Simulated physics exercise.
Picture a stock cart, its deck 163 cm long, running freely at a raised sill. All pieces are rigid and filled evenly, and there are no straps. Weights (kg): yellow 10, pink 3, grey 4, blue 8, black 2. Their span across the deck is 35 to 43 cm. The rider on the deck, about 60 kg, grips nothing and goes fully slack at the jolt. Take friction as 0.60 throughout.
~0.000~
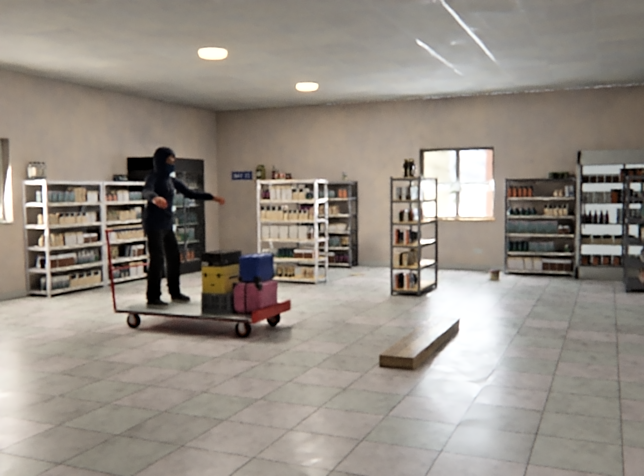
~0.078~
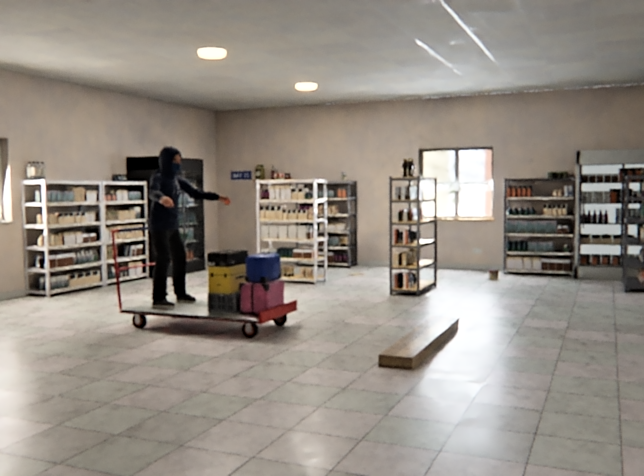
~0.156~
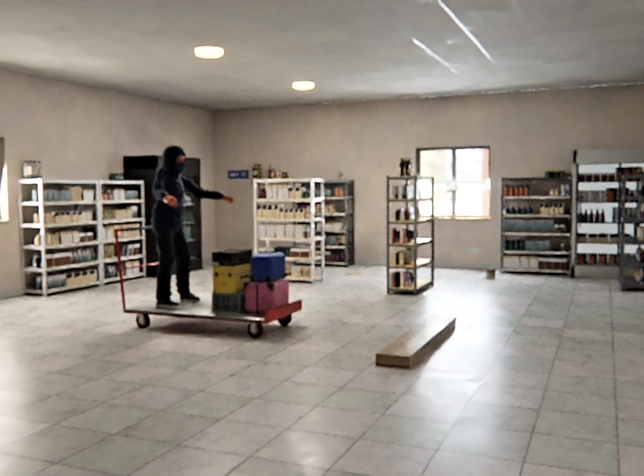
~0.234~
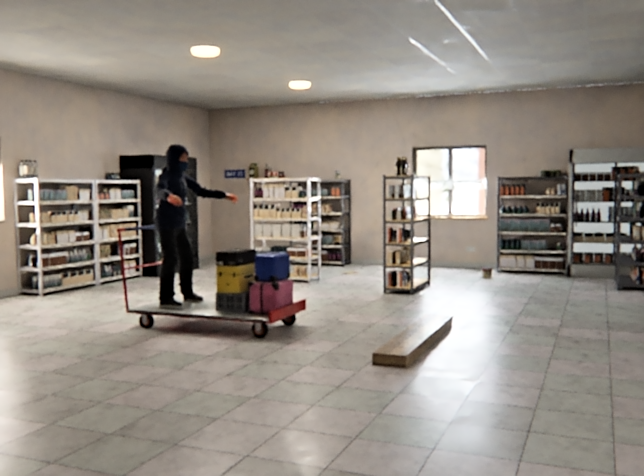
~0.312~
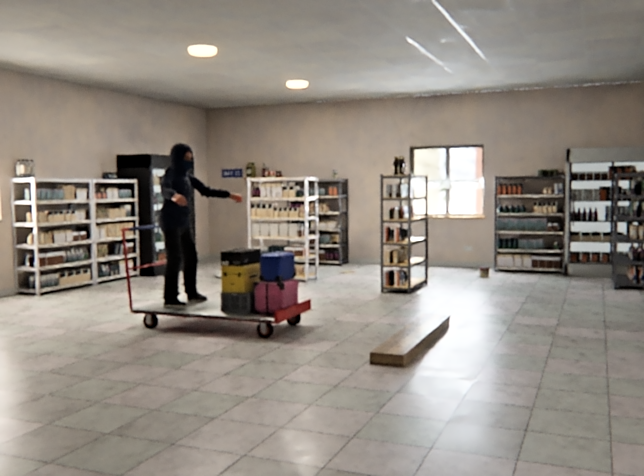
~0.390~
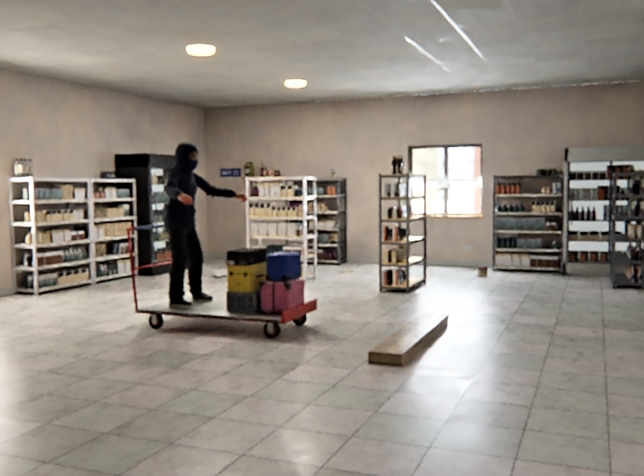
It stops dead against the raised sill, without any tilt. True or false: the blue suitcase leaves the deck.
False, it remains on the deck.
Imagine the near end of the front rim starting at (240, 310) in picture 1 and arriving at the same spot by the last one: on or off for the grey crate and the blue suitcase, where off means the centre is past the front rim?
Then grey still riding, blue dropped.
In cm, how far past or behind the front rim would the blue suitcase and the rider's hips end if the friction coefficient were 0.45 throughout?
Final: Blue 50 cm past rim; hips 110 cm behind rim.
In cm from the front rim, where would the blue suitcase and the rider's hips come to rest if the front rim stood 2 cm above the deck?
The blue item would end 40 cm past the front rim, while the hips end 110 cm behind it.
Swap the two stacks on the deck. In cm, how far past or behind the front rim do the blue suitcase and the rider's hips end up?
Blue 30 behind, hips 110 behind.
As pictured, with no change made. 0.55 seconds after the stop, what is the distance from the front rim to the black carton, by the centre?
Behind the rim, near 45 cm.
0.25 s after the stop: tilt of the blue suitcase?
It leans roughly 10°.
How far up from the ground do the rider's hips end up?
Around 50 centimetres up.
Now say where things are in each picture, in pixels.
Blue suitcase (257, 268), pink suitcase (256, 296), rim corner (253, 320); 149 cm still to roll, in the first picture.
Blue suitcase (263, 268), pink suitcase (263, 296), rim corner (260, 320); 141 cm still to roll, in the second picture.
Blue suitcase (268, 267), pink suitcase (268, 296), rim corner (266, 320); 132 cm still to roll, in the third picture.
Blue suitcase (272, 267), pink suitcase (272, 296), rim corner (270, 320); 124 cm still to roll, in the fourth picture.
Blue suitcase (278, 267), pink suitcase (277, 296), rim corner (276, 320); 115 cm still to roll, in the fifth picture.
Blue suitcase (284, 266), pink suitcase (283, 295), rim corner (283, 320); 107 cm still to roll. Speed about 1.1 m/s, in the sixth picture.
The wheels strike at 1.36 s.
After 1.61 s the blue suitcase is 8 cm behind the rim, tilted 5°, near (400, 270) in the last picture's view.
After 1.91 s the blue suitcase is 13 cm behind the rim, tilted 0°, near (395, 270) in the last picture's view.
After 2.36 s the blue suitcase is 13 cm behind the rim, tilted 0°, near (395, 270) in the last picture's view.
At rest, 4.5 s, nothing is past the rim; behind it, yellow toolbox, pink suitcase, grey crate, blue suitcase, black carton and the rider's hips.
